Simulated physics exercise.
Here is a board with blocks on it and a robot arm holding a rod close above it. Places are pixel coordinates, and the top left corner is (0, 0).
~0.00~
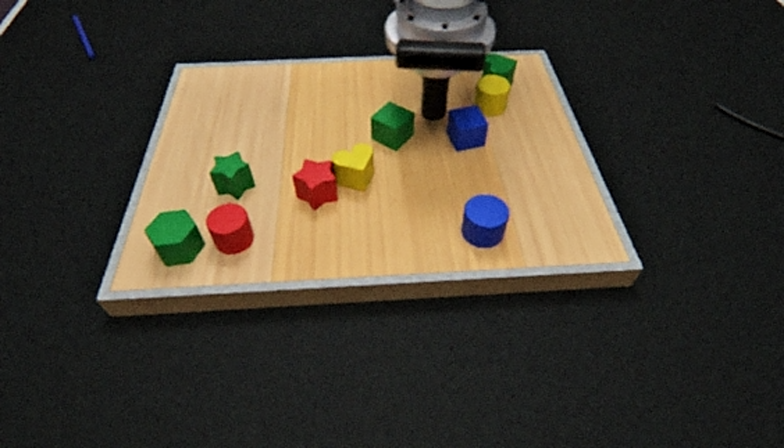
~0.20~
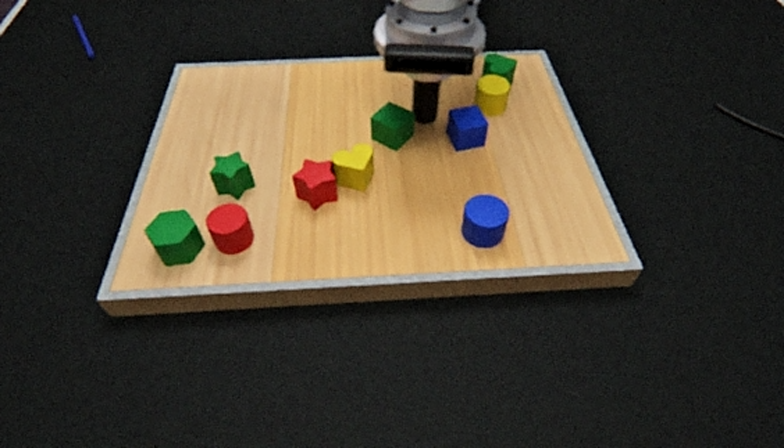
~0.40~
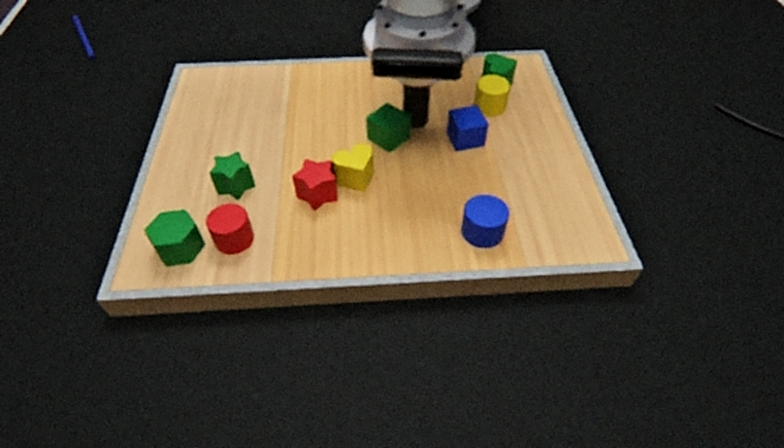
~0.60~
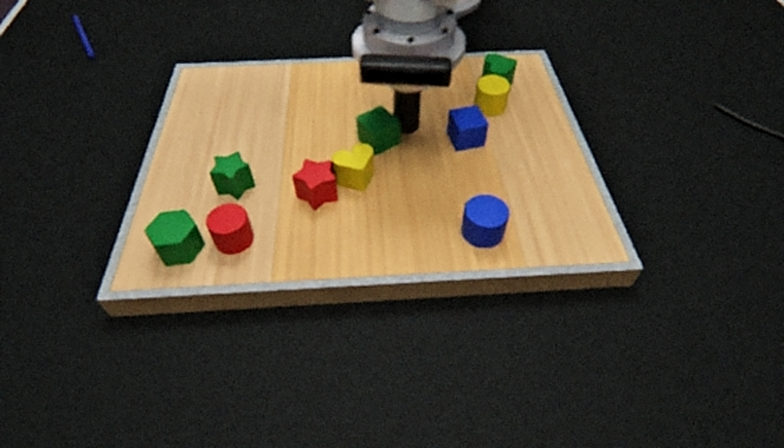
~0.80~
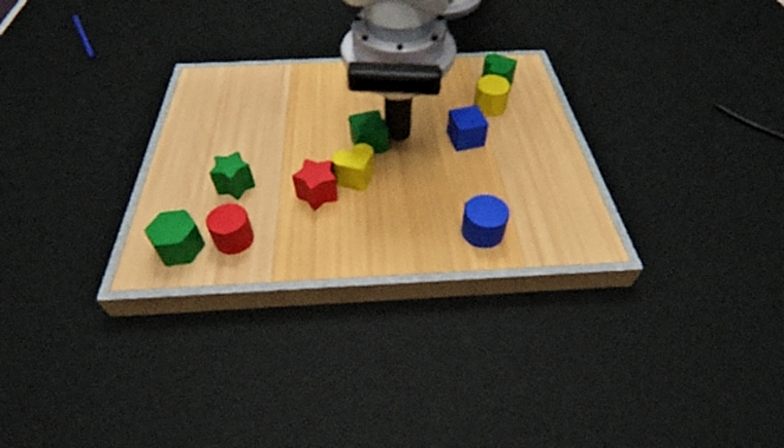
A robot arm moved its black rod left across a wooden board of colorful blocks, then pushed a green block a short way left, close to the yellow heart, while the other blocks stayed still.
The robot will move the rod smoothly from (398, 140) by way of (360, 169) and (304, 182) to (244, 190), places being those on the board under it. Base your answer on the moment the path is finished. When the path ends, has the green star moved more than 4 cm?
Short answer: No.
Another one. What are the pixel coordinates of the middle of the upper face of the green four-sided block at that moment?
The centre of its top face lies at (344, 128).
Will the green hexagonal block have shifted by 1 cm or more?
Final answer: No.
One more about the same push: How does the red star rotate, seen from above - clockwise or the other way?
That block twists counter-clockwise.
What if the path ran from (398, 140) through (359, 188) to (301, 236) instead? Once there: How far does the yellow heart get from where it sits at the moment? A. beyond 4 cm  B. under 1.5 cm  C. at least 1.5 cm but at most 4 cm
A (beyond 4 cm)
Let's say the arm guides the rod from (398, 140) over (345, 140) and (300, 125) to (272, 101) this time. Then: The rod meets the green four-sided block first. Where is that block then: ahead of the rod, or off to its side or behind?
I think it loses its spot in front.
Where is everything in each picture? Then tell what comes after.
Rod tip (433, 113); block tops, green hexagonal block (169, 226); green star (228, 164); red star (315, 172); yellow heart (354, 156); green four-sided block (393, 114), in the first frame.
Rod (425, 116); blocks unchanged, in the second frame.
Rod (415, 120); green four-sided block (388, 116), in the third frame.
Rod (406, 126); green four-sided block (378, 119), in the fourth frame.
Rod (398, 132); green hexagonal block (169, 226); green star (228, 164); red star (315, 172); yellow heart (354, 156); green four-sided block (368, 122), in the fifth frame.
The first path, step by step. One third of the way, rod (359, 162); red star (295, 183), turned 20° anticlockwise; yellow heart (331, 167); green four-sided block (345, 128), turned 65° clockwise.
Two thirds of the way, rod (301, 174); red star (253, 208), turned 65° anticlockwise; yellow heart (275, 183), turned 15° anticlockwise; green four-sided block (344, 128), turned 75° clockwise.
At the end, rod (241, 182); green hexagonal block in place; green star (203, 164), turned 15° clockwise; red star (244, 224), turned 105° anticlockwise; yellow heart (233, 195), turned 75° anticlockwise; green four-sided block (344, 128), turned 75° clockwise.
